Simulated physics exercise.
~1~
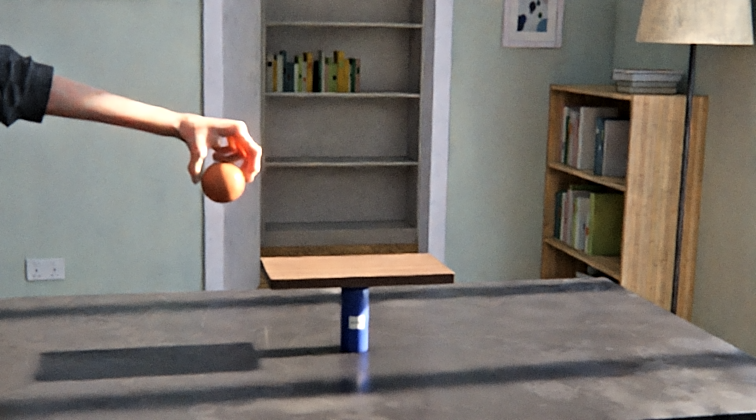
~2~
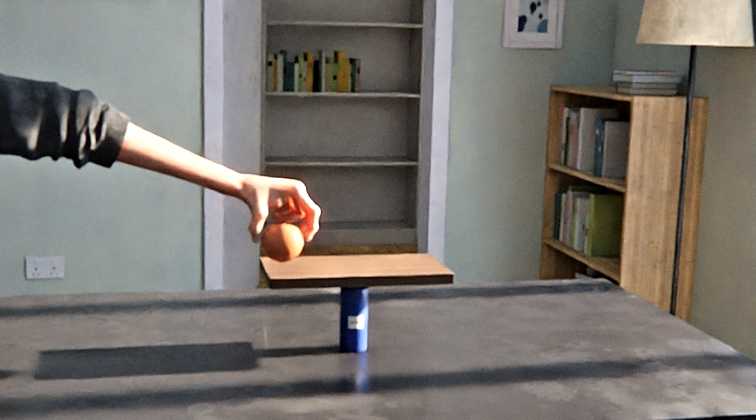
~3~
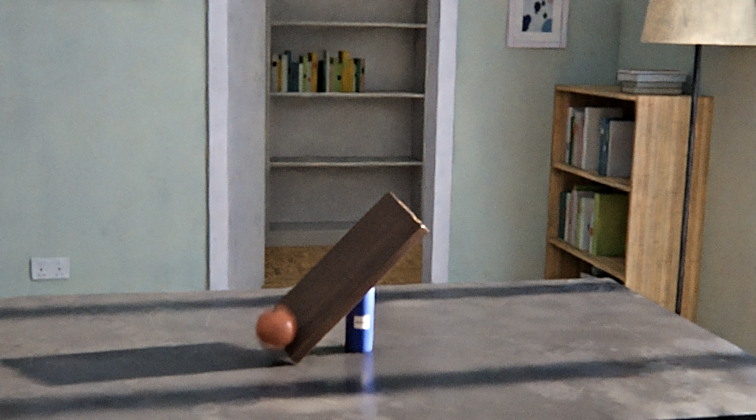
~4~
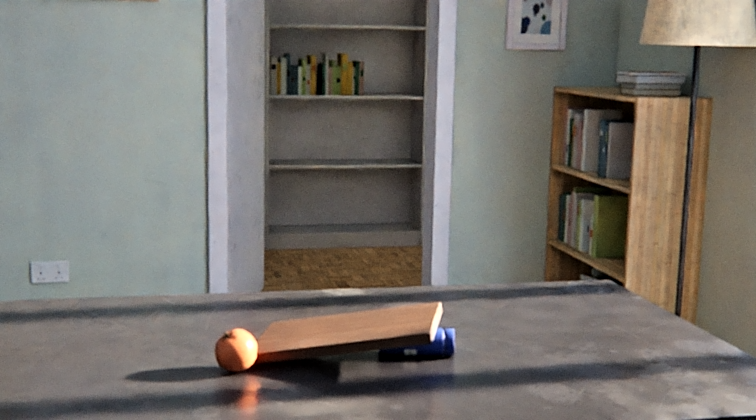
In a sunlit room with pale green walls, bookshelves and a lamp, a slightly swaying camera looks across a dark grey table. A brown board rests on top of an upright blue shaker near the middle. From the left, a hand carries an orange tomato over and lowers it to the board's left end. Once the hand lets go and withdraws, the board tips steeply down to the left and the tomato drops with it. The shaker topples too, and everything ends on the table, the tomato at the left, the board leaning low beside it and the shaker on its side at the right.
